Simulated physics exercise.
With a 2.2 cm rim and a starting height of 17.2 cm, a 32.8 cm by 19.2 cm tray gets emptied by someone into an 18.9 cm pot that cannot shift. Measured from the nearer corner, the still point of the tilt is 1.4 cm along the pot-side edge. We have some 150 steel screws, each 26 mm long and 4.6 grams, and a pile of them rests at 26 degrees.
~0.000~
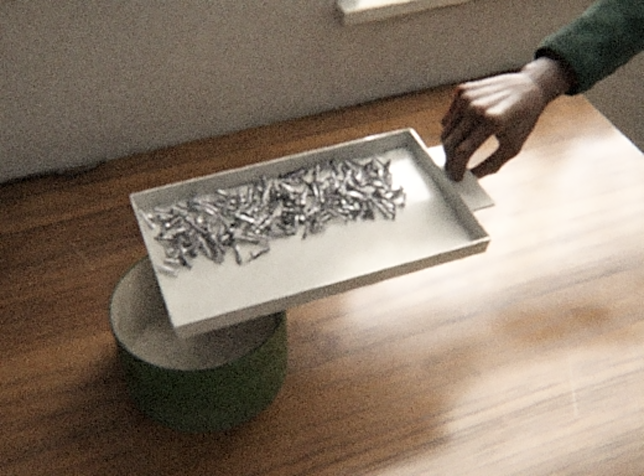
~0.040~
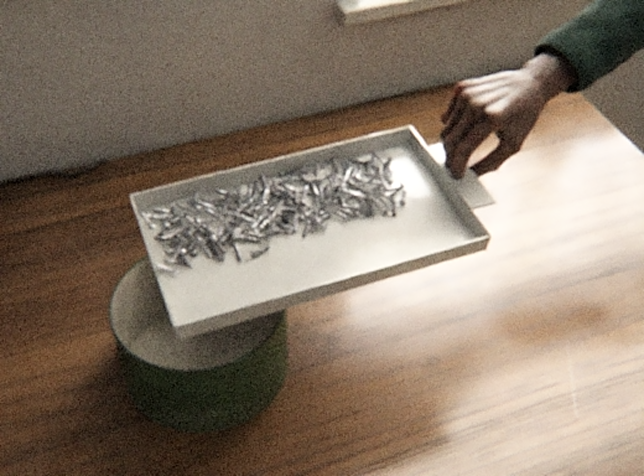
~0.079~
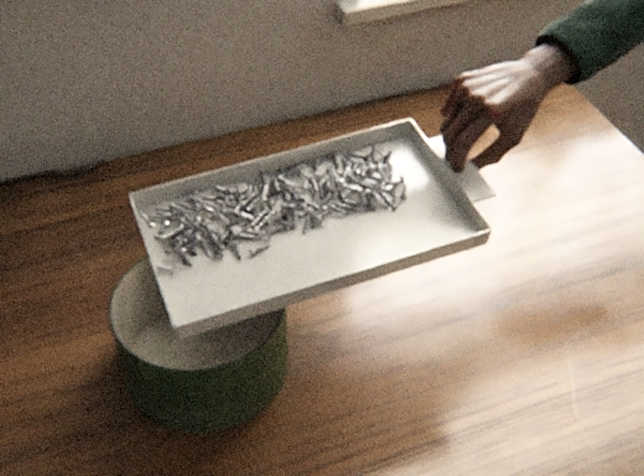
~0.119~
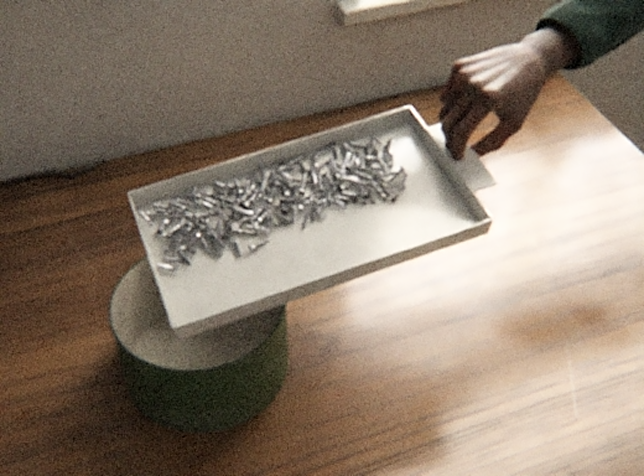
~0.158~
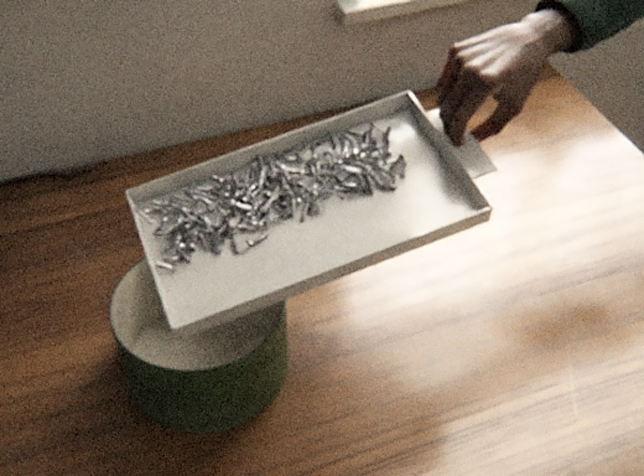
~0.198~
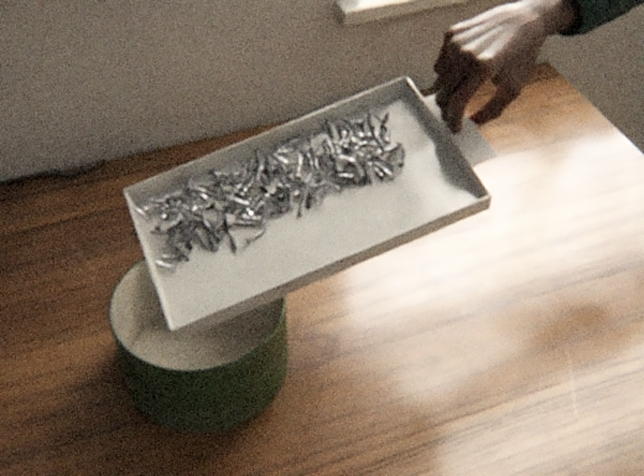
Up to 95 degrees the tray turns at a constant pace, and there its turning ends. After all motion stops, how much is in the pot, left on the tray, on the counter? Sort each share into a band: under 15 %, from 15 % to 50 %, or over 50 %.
Pot: Under 15 %; left on the tray: Under 15 %; counter: Over 50 %.
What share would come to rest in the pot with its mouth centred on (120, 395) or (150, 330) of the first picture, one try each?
Near 95 and 80 percent, one try each.
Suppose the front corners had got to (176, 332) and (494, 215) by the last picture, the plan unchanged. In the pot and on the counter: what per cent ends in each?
The pot gets 0 and the counter 100.
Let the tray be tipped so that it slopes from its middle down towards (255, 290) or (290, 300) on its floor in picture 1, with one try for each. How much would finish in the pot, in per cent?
Near 0 and 0 percent, in that order.
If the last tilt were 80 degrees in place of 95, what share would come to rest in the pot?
It would land at about 5 percent.
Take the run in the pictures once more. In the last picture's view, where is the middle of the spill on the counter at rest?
(109, 456).
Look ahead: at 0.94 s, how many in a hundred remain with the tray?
Something like 60 percent, roughly.
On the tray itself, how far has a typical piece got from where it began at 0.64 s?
10 cm.
Then, at 0.64 s, tilt 52 degrees; the tray holds 100 %, the pot 0 %.
After 0.94 s, tilt 79 degrees; the tray holds 60 %, the pot 0 %.
Then, at 1.33 s, tilt 95 degrees; the tray holds 10 %, the pot 0 %.
By 2.3 s all is still; pot 0 %, tray 0 %, counter 95 %.
